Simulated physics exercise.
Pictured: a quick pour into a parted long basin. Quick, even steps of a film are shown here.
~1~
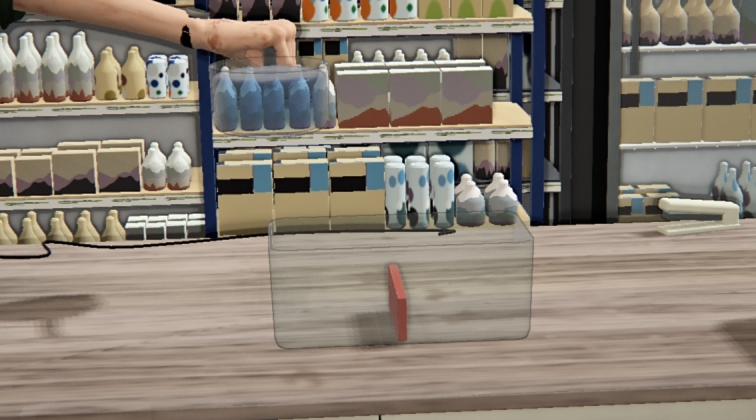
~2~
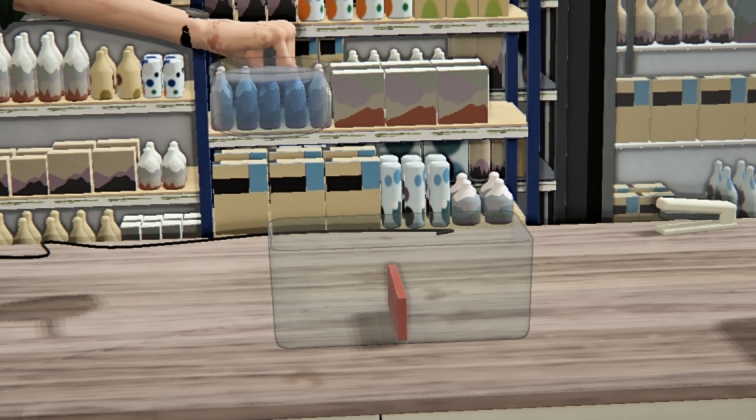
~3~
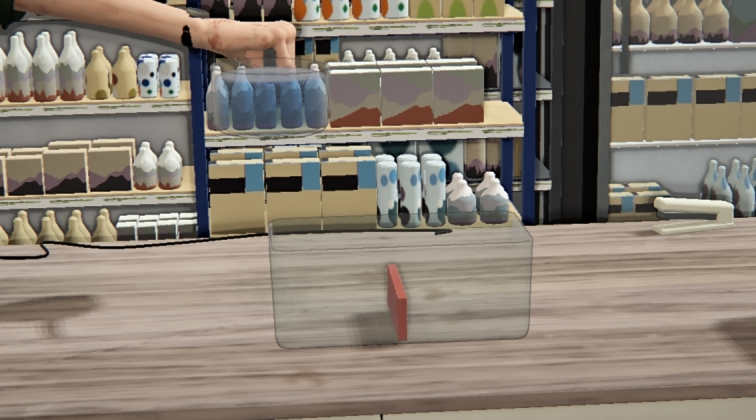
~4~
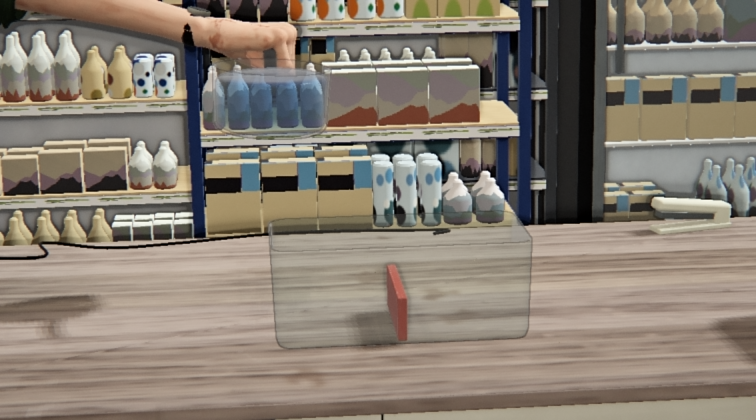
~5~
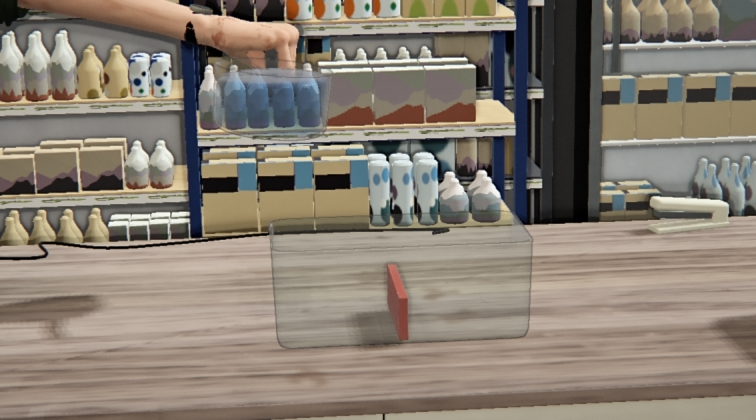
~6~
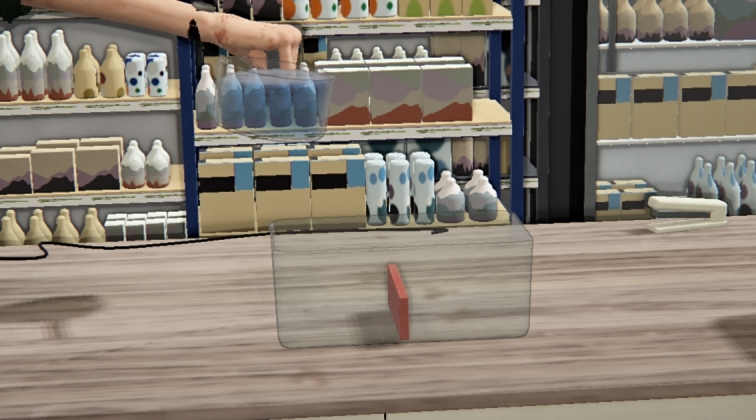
At first, a hand holds a clear container of bluish liquid, nearly level, above a wooden counter where a long transparent basin with a red divider sits before stocked shelves. The hand then gradually tilts the container, its right side dipping slightly, while the shelves behind drift a little left and the basin stays still.
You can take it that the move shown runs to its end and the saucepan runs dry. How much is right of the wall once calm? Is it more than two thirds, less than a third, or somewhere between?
Lands in the middle band.
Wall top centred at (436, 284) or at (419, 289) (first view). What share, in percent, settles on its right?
0 % then 25 %.
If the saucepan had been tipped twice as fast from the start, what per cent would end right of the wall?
About 40 %.
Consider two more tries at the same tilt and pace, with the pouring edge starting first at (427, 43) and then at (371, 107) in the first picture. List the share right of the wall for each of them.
About 80 and 85 per cent.
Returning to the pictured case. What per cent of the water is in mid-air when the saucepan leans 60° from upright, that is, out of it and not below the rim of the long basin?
30 in a hundred.
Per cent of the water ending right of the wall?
55 in a hundred.
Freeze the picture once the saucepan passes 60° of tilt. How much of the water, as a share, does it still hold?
Around 65 percent remains.
A moment on, the saucepan is tipped part way and 64 per cent is still to pour, 3 is left of the wall and 4 right of it.
Next, the saucepan is tipped on its side and 16 per cent is still to pour, 17 is left of the wall and 52 right of it.
Then the saucepan is tipped on its side and 3 per cent is still to pour, 38 is left of the wall and 55 right of it.
Later the saucepan is tipped on its side and 0 per cent is still to pour, 43 is left of the wall and 55 right of it.
Finally, 44 per cent lies left of the wall, 55 right of it and 1 outside.
